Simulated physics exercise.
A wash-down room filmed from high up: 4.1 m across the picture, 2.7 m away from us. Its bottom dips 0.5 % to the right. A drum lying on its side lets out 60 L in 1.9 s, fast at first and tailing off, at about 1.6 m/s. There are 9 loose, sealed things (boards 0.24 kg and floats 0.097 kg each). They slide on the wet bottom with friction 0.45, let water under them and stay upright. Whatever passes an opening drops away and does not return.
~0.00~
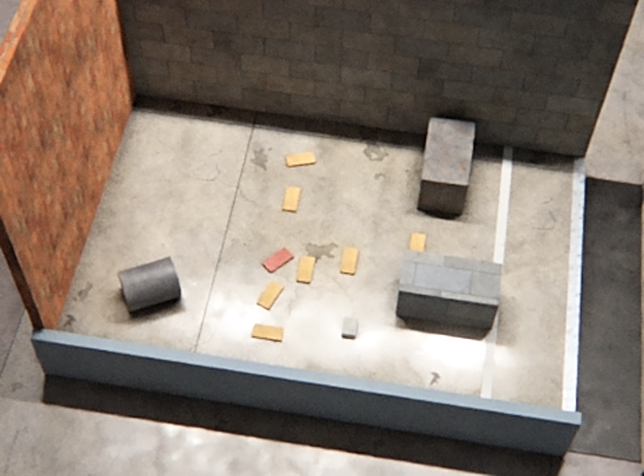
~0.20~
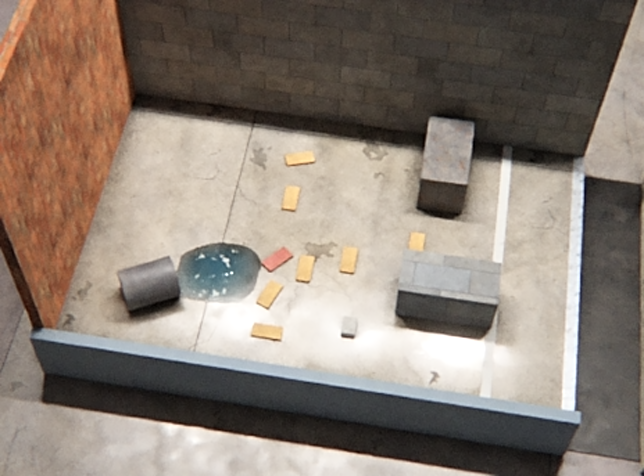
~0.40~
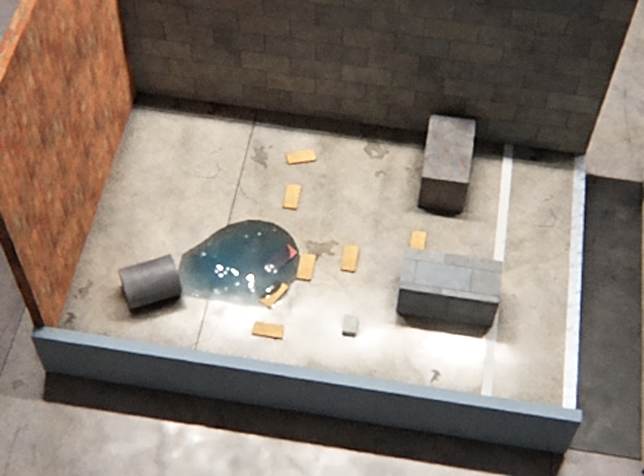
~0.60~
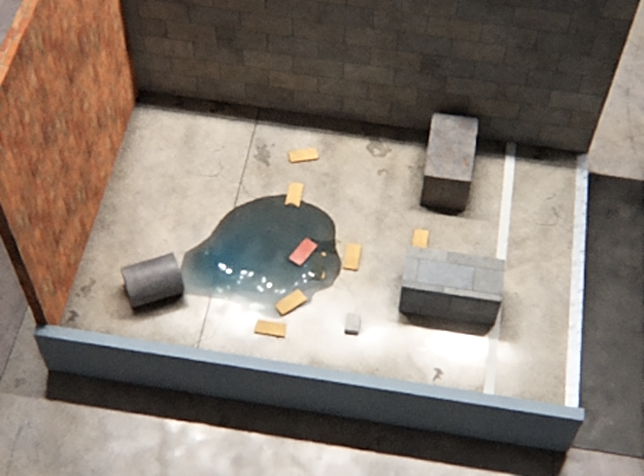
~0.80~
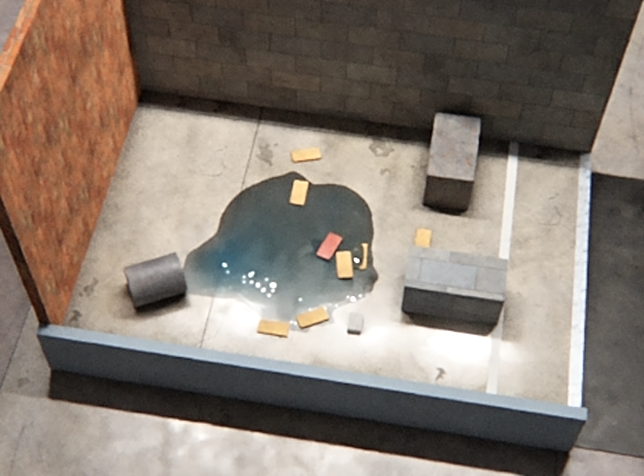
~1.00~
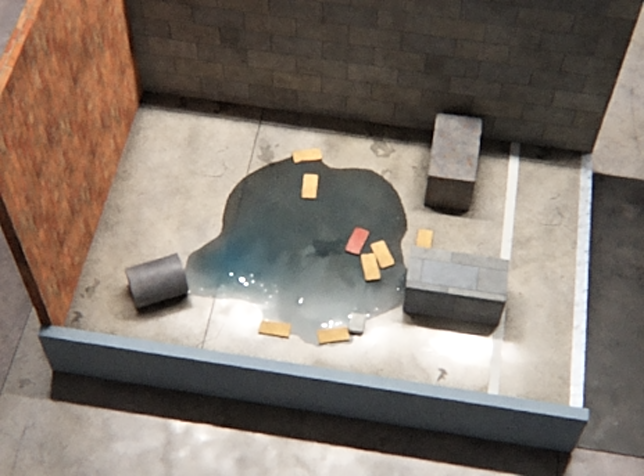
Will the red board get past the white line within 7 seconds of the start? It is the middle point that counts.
Red board crosses.
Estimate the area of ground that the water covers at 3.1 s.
Roughly 3.5 m2.
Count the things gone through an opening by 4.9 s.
I count 5.
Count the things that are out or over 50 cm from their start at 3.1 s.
7 of them.
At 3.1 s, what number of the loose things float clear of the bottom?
4 of them.
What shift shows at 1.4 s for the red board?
About 120 cm.
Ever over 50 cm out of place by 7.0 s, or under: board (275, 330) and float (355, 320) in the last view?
In that order: Less, over.
After 1.4 s the red board is near (414, 226), 1.2 m from its start, afloat; 0 of 9 are over the mark; 4 afloat.
After 3.1 s the red board has gone out; 5 of 9 are over the mark; 4 afloat.
After 4.9 s the red board has gone out; 5 of 9 are over the mark; 2 afloat.
After 7.0 s the red board has gone out; 5 of 9 are over the mark; 0 afloat.
